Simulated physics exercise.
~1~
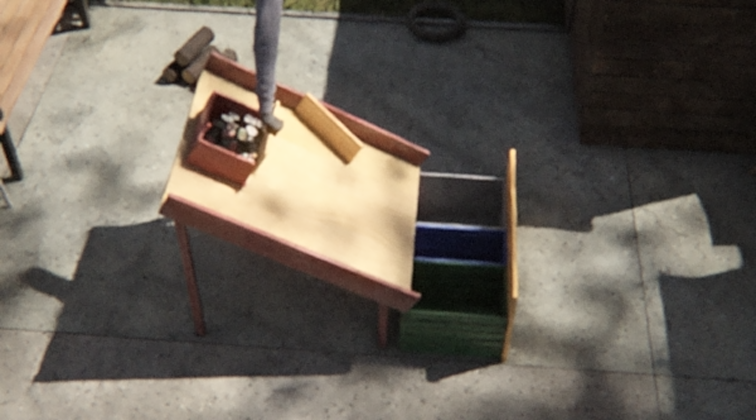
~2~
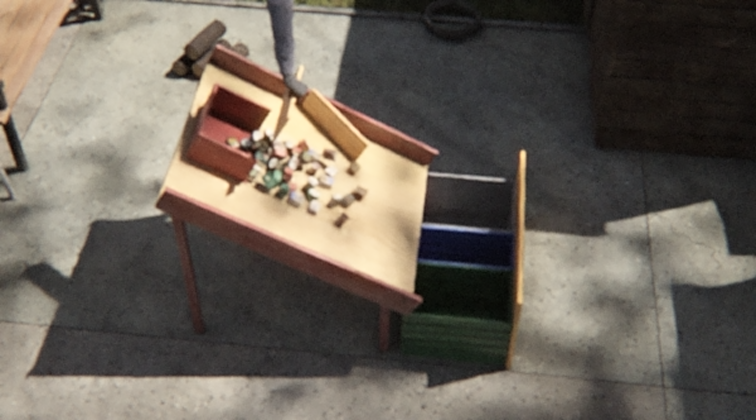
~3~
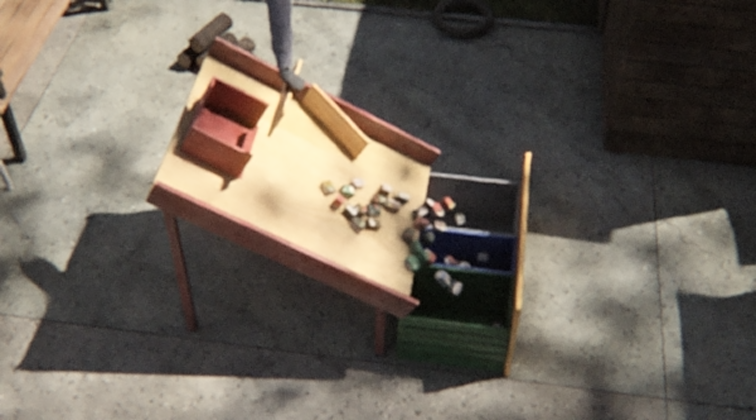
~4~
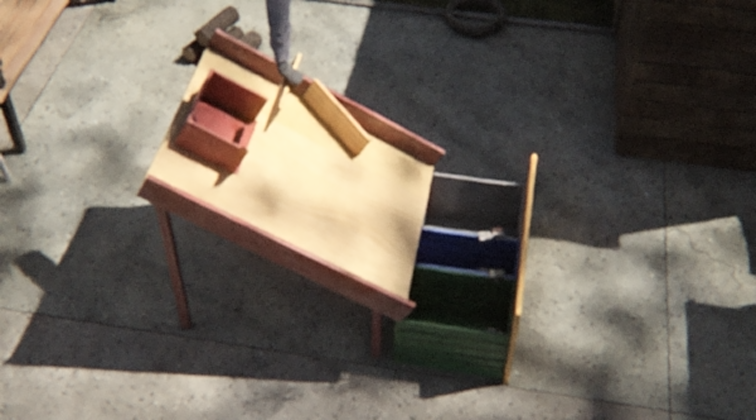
A grey arm lifts a gate and small cartons slide down into three bins.
